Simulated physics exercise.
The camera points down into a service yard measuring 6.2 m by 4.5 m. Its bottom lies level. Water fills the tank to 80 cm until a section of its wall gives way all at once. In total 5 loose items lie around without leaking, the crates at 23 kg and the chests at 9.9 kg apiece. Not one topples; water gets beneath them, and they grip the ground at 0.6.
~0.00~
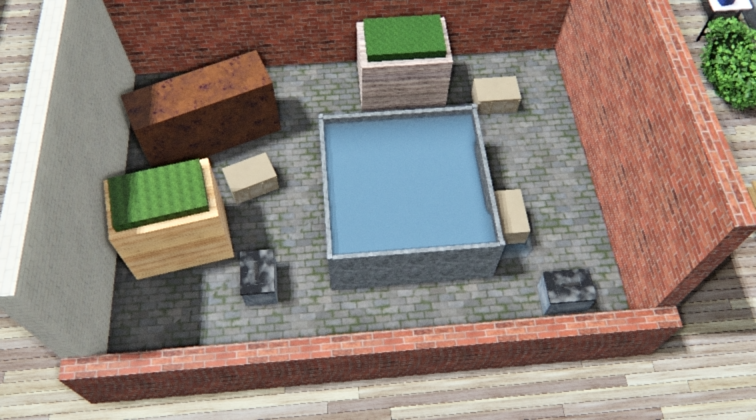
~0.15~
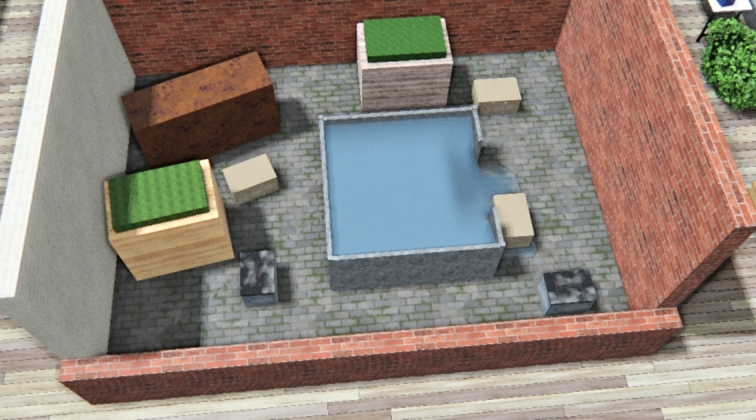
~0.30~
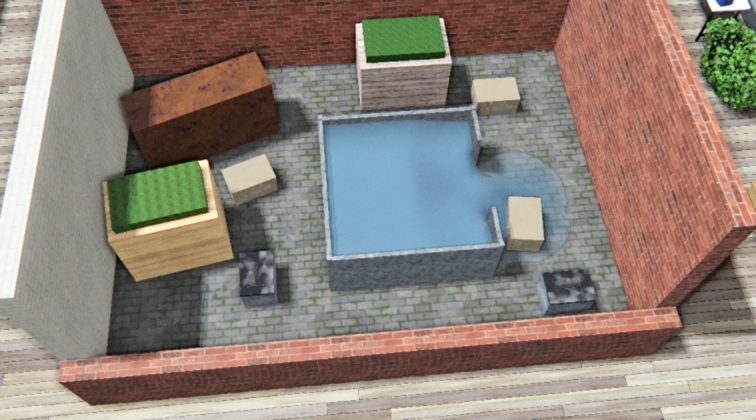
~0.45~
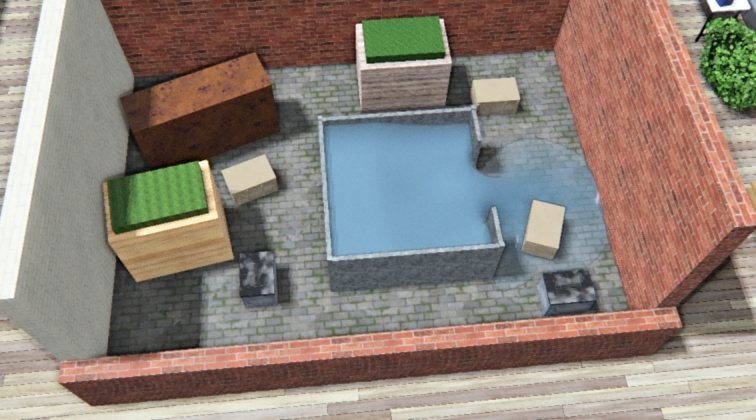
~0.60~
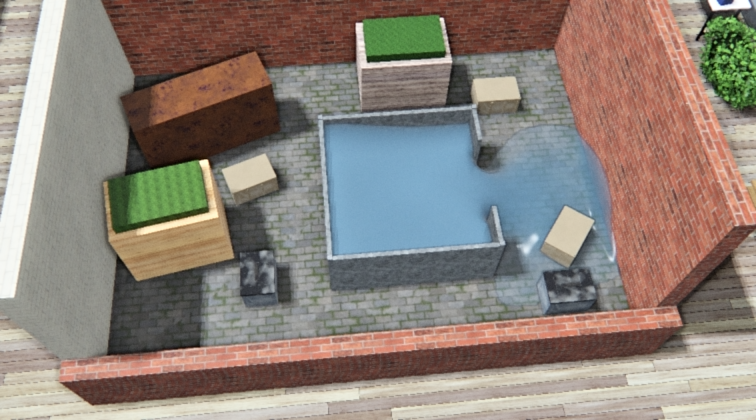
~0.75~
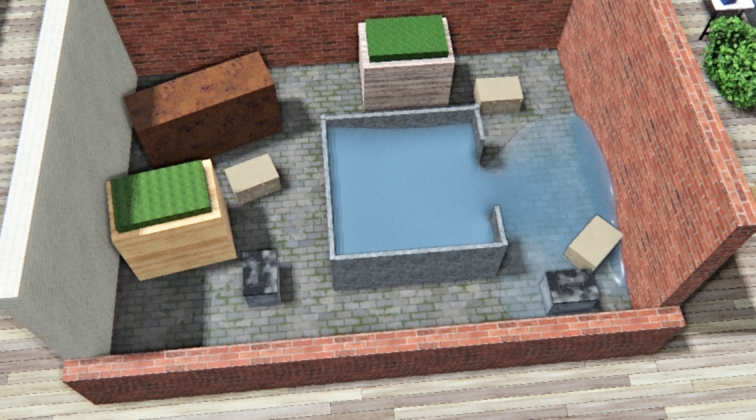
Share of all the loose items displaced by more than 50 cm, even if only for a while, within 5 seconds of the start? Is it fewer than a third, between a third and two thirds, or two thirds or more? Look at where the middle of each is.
Two thirds or more.
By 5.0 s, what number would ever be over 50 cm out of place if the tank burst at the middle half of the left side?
You'd get 3 in that case.
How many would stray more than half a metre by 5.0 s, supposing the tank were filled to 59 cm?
Then the count would be 3.
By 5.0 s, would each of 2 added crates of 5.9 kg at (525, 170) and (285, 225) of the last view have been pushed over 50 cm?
Listed in order, the answers are beyond half a metre followed by inside half a metre.
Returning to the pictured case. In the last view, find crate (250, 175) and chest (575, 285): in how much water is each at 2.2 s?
Depth approx. 0 cm / 14 cm.
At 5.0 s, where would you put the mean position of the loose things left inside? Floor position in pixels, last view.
They're centred close to (301, 245).
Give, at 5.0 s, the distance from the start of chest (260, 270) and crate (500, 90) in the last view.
Net shifts, in order: 100 cm and 80 cm.
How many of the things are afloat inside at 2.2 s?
1.
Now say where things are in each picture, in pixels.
The first picture shows a crate at (509, 211) rests on the ground; a chest at (570, 285) rests on the ground; 3.7 m2 under water; 0 of 5 have shifted.
The second picture shows a crate at (514, 215), on the bottom, 6 cm from its start; a chest at (570, 286) rests on the ground; 4.4 m2 under water; 1 of 5 have shifted.
The third picture shows a crate at (526, 218) rests on the ground, 23 cm from its start; a chest at (570, 286) rests on the ground; 5.3 m2 under water; 1 of 5 have shifted.
The fourth picture shows a crate at (546, 224) rests on the ground, 48 cm from its start; a chest at (570, 286), on the bottom; 6.5 m2 under water; 1 of 5 have shifted.
The fifth picture shows a crate at (570, 231) rests on the ground, 78 cm from its start; a chest at (570, 285) rests on the ground; 7.1 m2 under water; 1 of 5 have shifted.
The sixth picture shows a crate at (597, 240), on the bottom, 108 cm from its start; a chest at (573, 285), on the bottom; 7.4 m2 under water; 1 of 5 have shifted.
After 1.1 s 1 of 5 are over 50 cm from their spots; 0 afloat.
After 2.2 s 2 of 5 are over 50 cm from their spots; 1 afloat.
After 3.5 s 2 of 5 are over 50 cm from their spots; 2 afloat.
After 5.0 s 4 of 5 are over 50 cm from their spots, and 4 have been at some point; 3 afloat.
